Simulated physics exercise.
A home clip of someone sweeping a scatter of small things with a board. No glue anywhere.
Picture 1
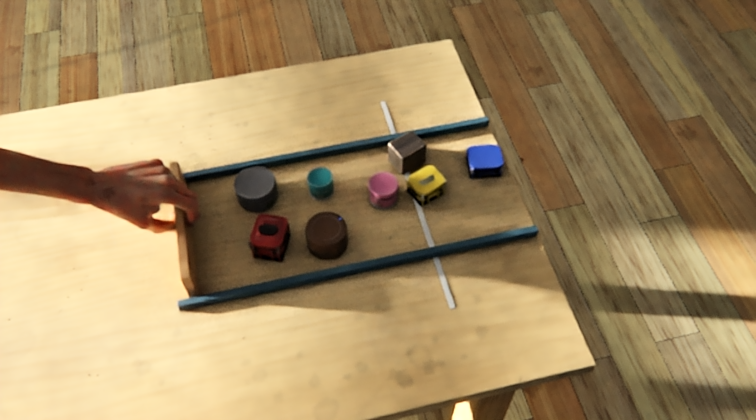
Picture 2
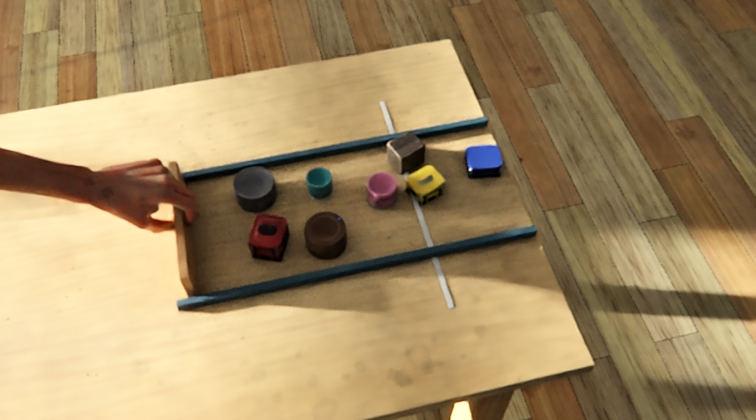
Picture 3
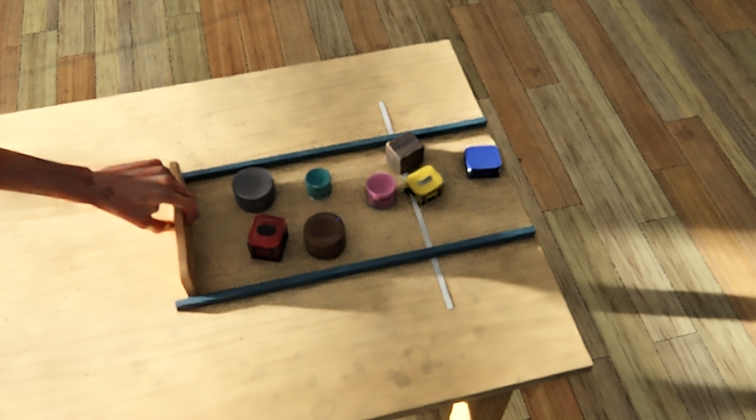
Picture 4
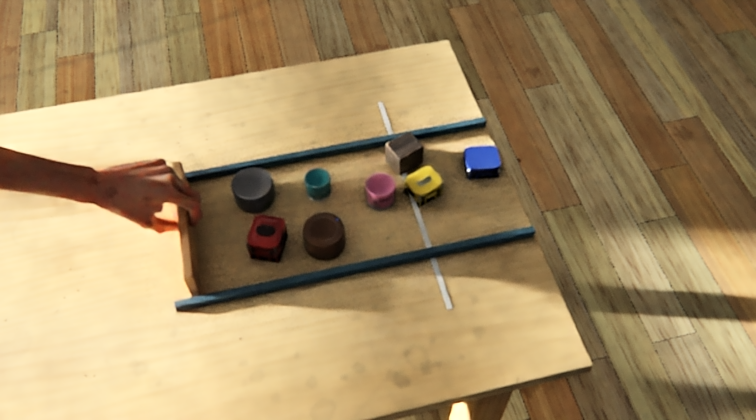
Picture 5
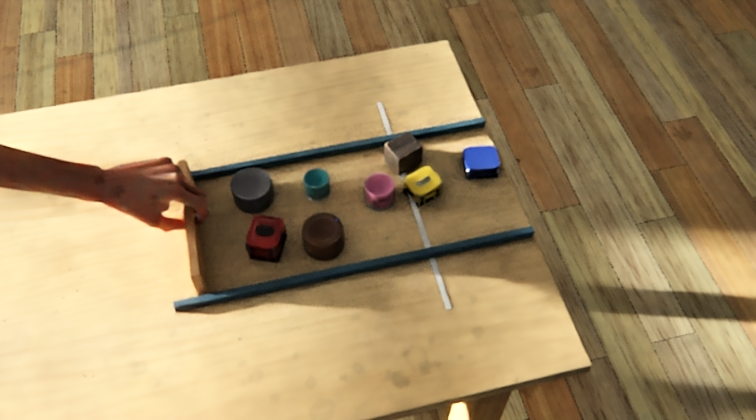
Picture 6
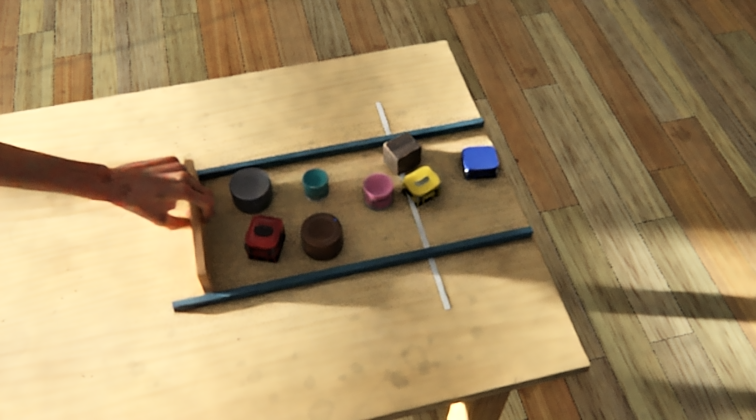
A hand reaches in from the left over a pale wooden table above a plank floor, seen from high up at an angle, gripping a small upright board. Between two blue rails lie a grey tub, red case, teal pot, brown lid, pink pot, black block and yellow case near a pale tape line, with a blue case at right. The hand slides the board slightly rightward while the objects stay put and the view drifts barely.
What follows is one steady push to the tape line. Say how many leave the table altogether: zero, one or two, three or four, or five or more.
As it turns out, the number that fall off is zero.
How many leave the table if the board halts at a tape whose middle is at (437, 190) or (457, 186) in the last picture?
In that order 1 and 2.
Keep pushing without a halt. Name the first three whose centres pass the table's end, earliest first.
In order: The blue case, the yellow case, the black block.
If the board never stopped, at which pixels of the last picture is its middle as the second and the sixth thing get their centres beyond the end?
About (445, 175), then (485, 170).
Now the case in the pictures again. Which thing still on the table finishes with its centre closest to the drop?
The blue case.
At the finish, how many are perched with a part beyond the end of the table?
1 of them.
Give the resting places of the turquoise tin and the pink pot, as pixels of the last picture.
Near (444, 167) and (454, 187).
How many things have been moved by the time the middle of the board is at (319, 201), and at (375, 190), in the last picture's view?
At the one place 5, at the other 7.
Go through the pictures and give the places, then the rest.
In the first picture, blue case (484, 162); yellow case (426, 186); black block (407, 153); board (184, 228); tape (414, 194).
In the second picture, yellow case (425, 186); pink pot (382, 191).
In the third picture, black block (405, 153); grey tub (254, 190).
In the fourth picture, blue case (481, 163); red case (268, 238).
In the fifth picture, yellow case (422, 187); brown lid (323, 236).
In the sixth picture, blue case (479, 163); yellow case (421, 187); black block (402, 154); board (199, 225); tape (409, 195).
Soon after, none off yet; blue case at rest near (479, 163); yellow case at rest near (421, 187); black block at rest near (402, 154).
Then, none off yet; blue case at rest near (479, 163); yellow case moving near (429, 184); black block moving near (405, 153).
At rest, the number that fall off is zero.
